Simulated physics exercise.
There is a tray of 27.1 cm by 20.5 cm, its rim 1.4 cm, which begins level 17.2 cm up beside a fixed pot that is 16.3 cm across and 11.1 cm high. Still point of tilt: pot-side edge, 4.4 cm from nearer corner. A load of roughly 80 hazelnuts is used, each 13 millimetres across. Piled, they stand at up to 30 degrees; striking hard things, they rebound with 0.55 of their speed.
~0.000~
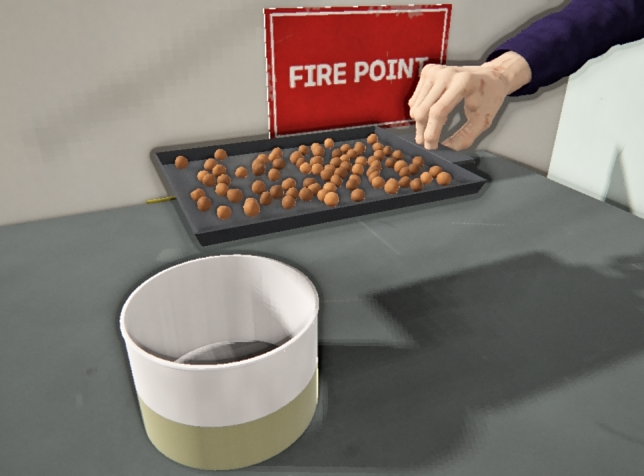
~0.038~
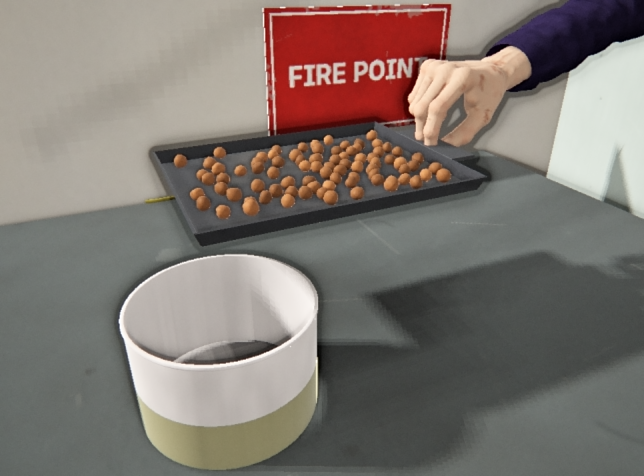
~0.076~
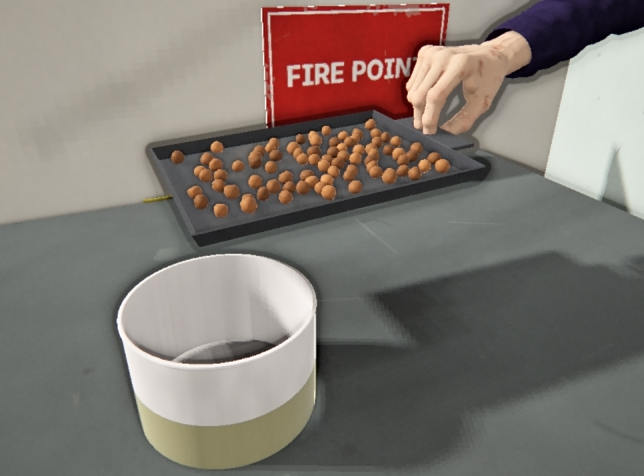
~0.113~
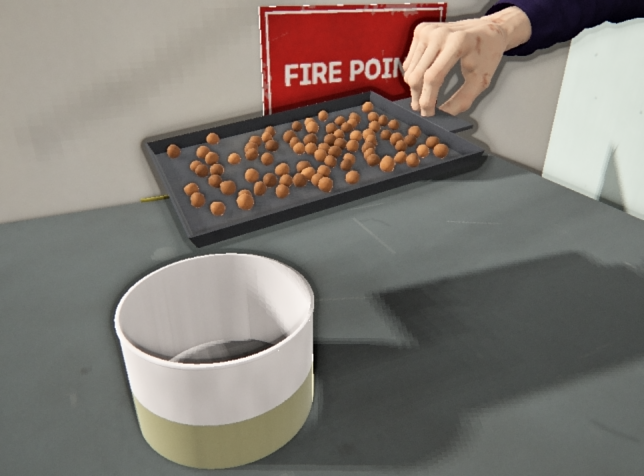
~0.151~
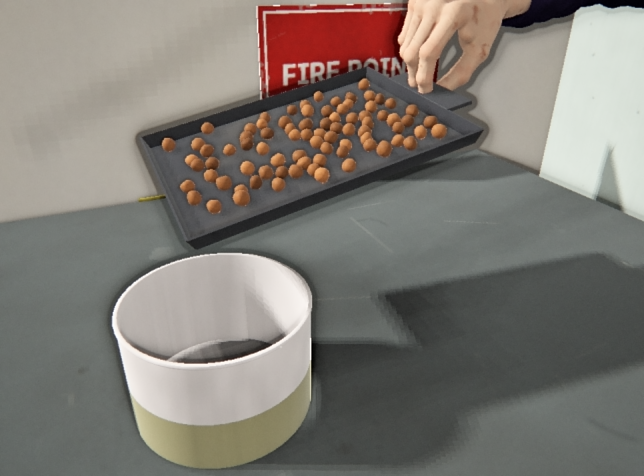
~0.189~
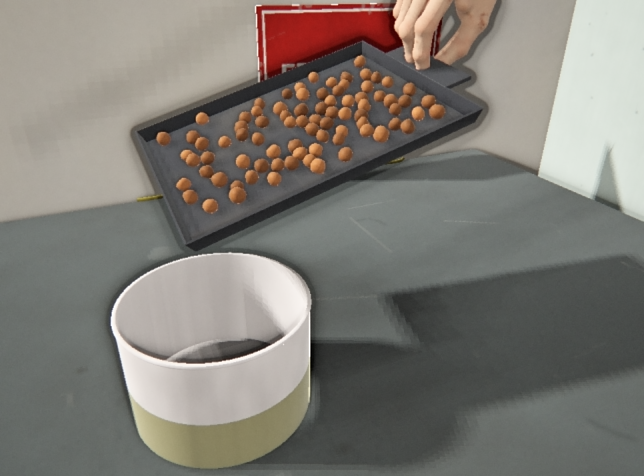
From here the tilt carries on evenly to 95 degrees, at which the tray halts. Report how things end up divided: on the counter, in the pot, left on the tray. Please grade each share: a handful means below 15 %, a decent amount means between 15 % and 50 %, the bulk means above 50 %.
Counter: A decent amount, pot: The bulk, tray: A handful.
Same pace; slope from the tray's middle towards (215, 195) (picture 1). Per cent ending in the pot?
Something like 20 in a hundred.
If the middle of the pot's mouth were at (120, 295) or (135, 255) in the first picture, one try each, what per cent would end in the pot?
Roughly 70 per cent, then 10 per cent.
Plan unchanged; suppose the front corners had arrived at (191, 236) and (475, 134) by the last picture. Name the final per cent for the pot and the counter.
Final per cent - pot 100, counter 5.
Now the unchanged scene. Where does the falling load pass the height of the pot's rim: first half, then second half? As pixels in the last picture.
At roughly (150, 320) first, later on at (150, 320).
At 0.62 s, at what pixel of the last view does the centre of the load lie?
Around (154, 269).
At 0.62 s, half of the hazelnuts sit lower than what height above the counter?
About 16 cm.
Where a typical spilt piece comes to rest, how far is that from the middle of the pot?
Close to 32 cm, give or take.
After 0.45 s, tilt 57 degrees; the tray holds 100 %, the pot 0 %.
Then, at 0.62 s, tilt 82 degrees; the tray holds 45 %, the pot 15 %.
Then, at 0.92 s, tilt 95 degrees; the tray holds 0 %, the pot 65 %.
At rest (1.9 s), counter 35 %, pot 65 %, tray 0 %.
